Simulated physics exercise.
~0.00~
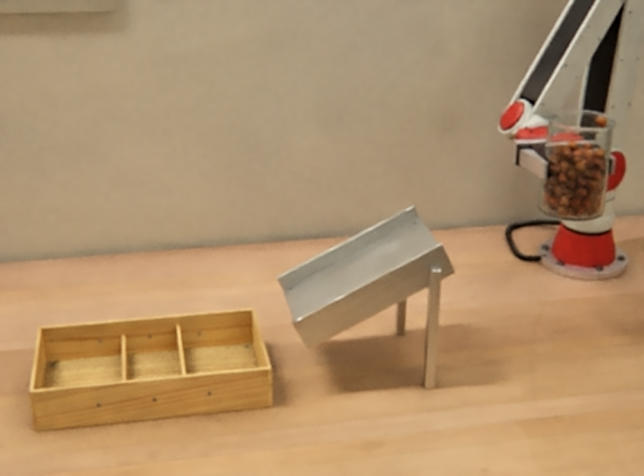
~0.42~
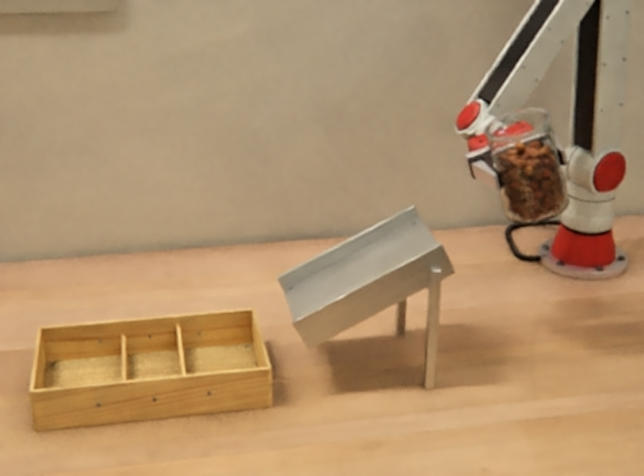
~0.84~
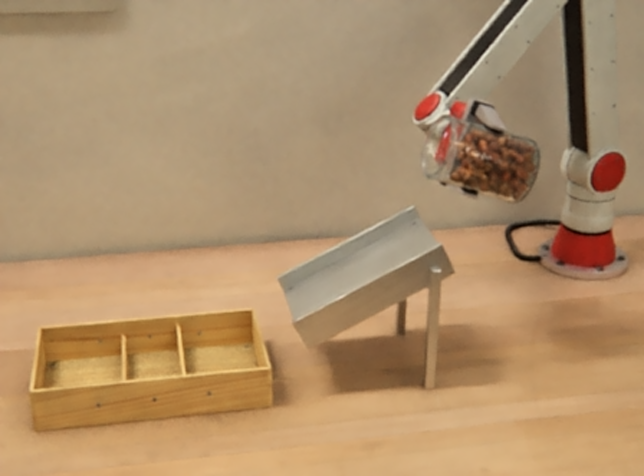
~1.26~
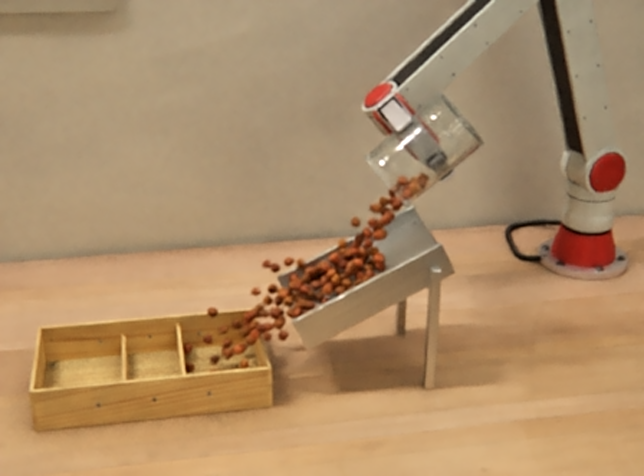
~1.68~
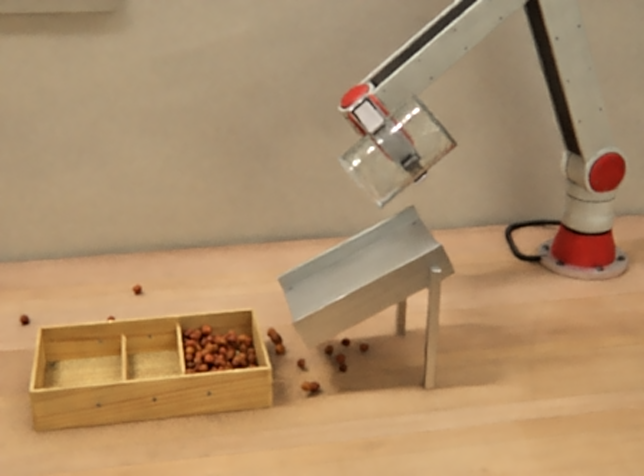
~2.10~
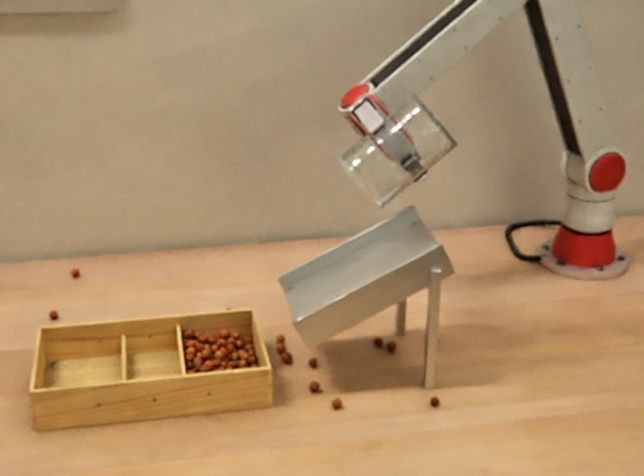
A white and black robot arm with red joints stands at the right of a pale wooden table against a beige wall, seen from the front and slightly above, gripping a clear beaker full of brown hazelnuts. A sloping grey metal chute on legs stands in the middle, and a wooden box with three compartments sits at the left. The arm carries the beaker left, tipping it over above the chute. The nuts pour down the chute and spill towards the box. Most settle in its right compartment, while some scatter and roll across the table, and the emptied beaker stays tilted above.
